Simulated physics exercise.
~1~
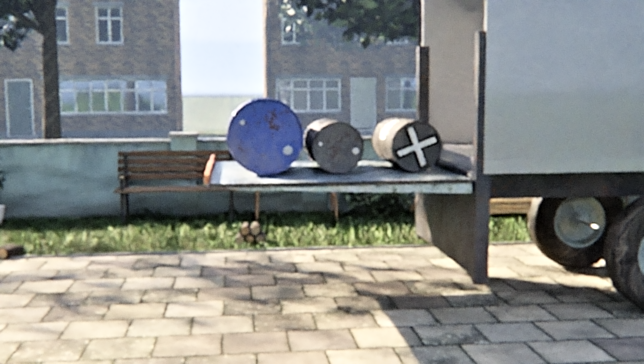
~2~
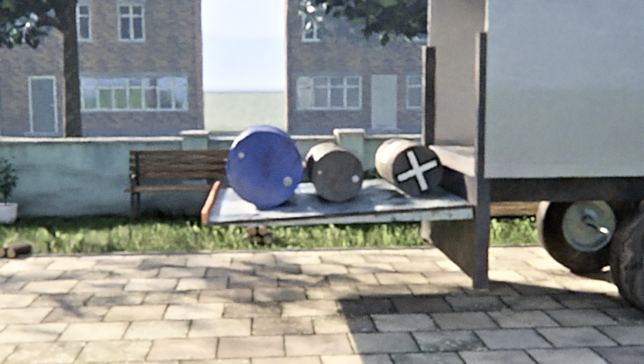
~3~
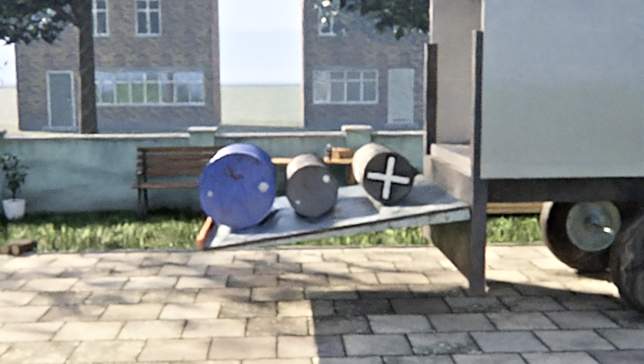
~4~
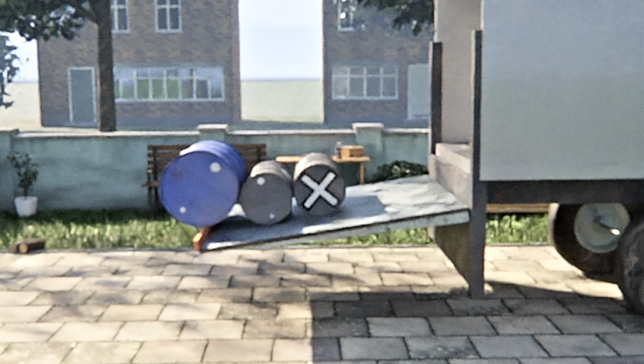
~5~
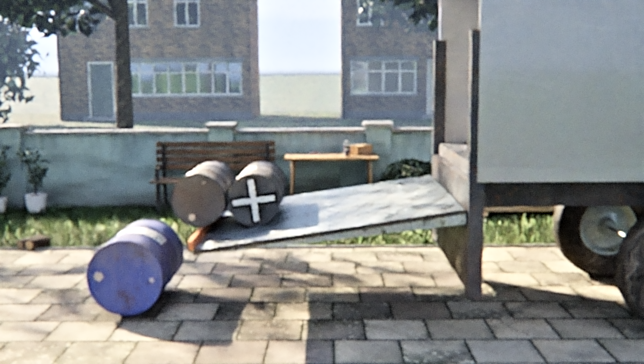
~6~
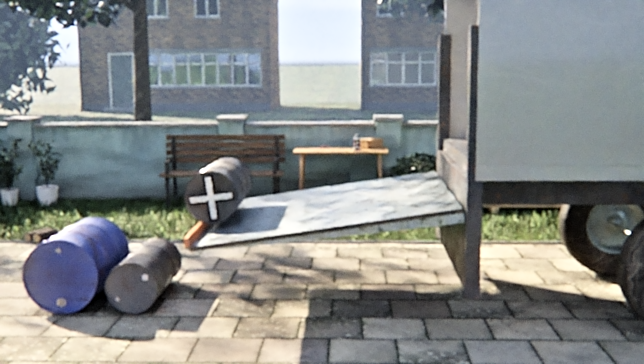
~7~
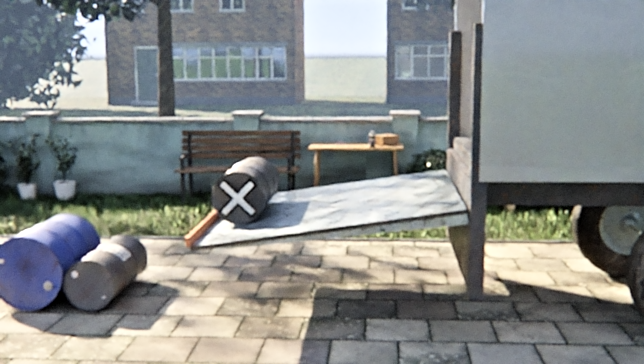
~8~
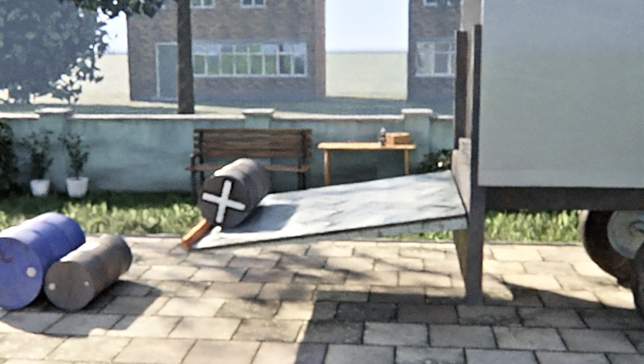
A tail lift tilts down, and two of three drums roll off onto the paving.
